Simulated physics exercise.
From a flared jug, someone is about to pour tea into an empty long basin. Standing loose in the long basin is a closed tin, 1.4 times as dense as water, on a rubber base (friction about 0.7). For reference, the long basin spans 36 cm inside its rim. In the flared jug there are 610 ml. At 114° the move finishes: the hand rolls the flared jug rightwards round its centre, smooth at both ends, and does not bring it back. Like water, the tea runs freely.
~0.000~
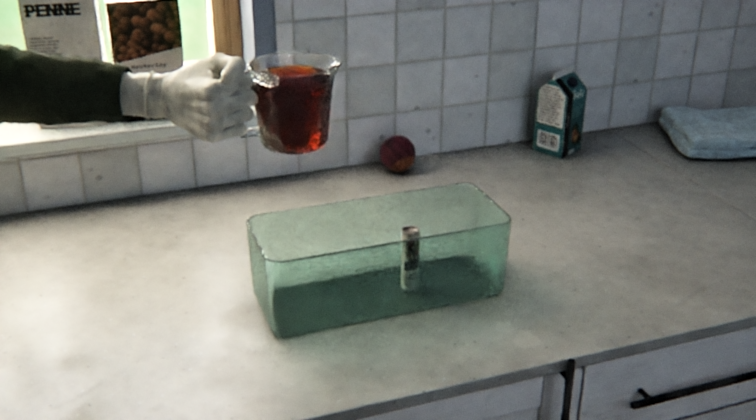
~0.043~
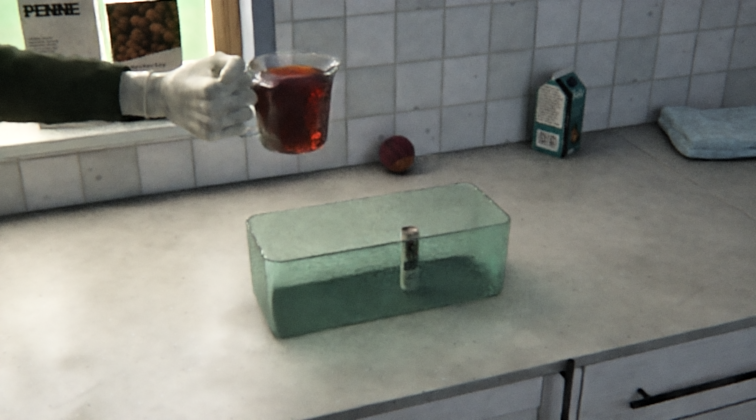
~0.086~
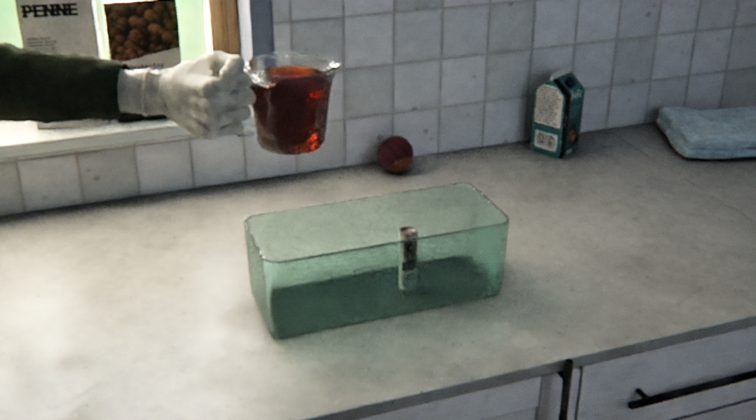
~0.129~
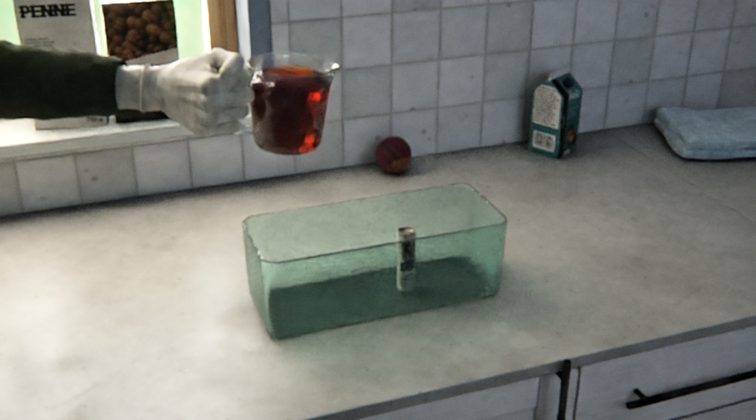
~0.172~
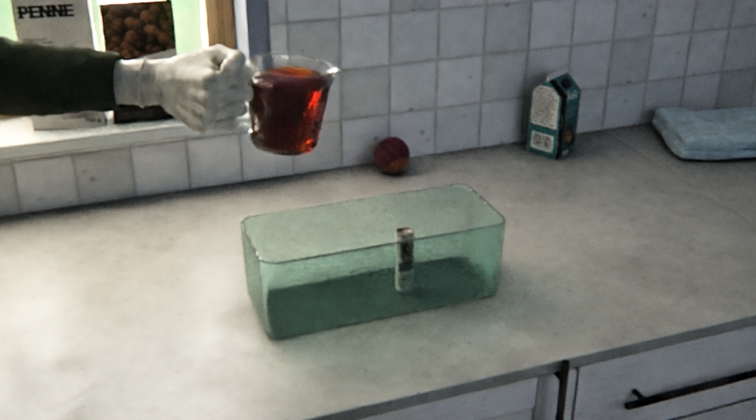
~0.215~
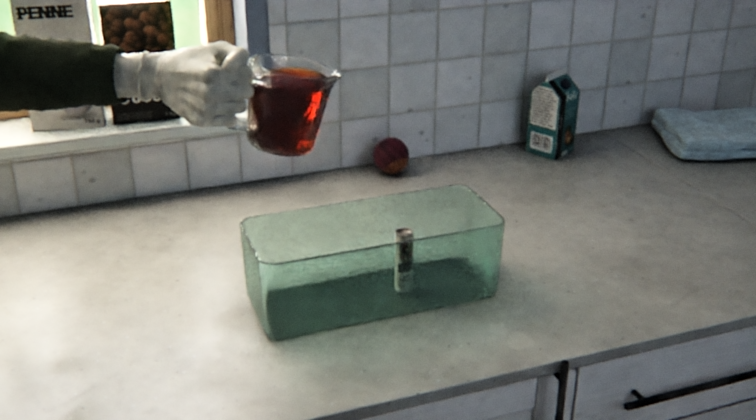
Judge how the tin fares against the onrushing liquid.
Watch, it's going to go down.
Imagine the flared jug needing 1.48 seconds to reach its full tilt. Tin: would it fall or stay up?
Result: Tin tipped over.
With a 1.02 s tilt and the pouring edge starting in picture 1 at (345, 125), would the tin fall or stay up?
Result: Tin upright.
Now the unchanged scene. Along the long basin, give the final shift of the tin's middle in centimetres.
Net tin displacement: Roughly 8.0 cm.
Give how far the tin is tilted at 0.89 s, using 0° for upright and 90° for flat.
Near 5 degrees.
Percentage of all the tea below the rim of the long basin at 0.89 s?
Roughly 68 percent of it.
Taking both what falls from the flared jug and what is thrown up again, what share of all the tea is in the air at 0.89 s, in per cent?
Near 22 in a hundred.
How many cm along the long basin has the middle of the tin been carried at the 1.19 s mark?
It has moved some 8 cm.
After 0.61 s the tilt is 74° and 68 per cent is still to pour; the tin stands where it began.
After 0.89 s the tilt is 110° and 10 per cent is still to pour; the tin leans 6°.
After 1.19 s the tilt is 114° and 0 per cent is still to pour; the tin lies on its side.
After 1.52 s the tilt is 114° and 0 per cent is still to pour; the tin lies on its side.
In the end the tin lies on its side.
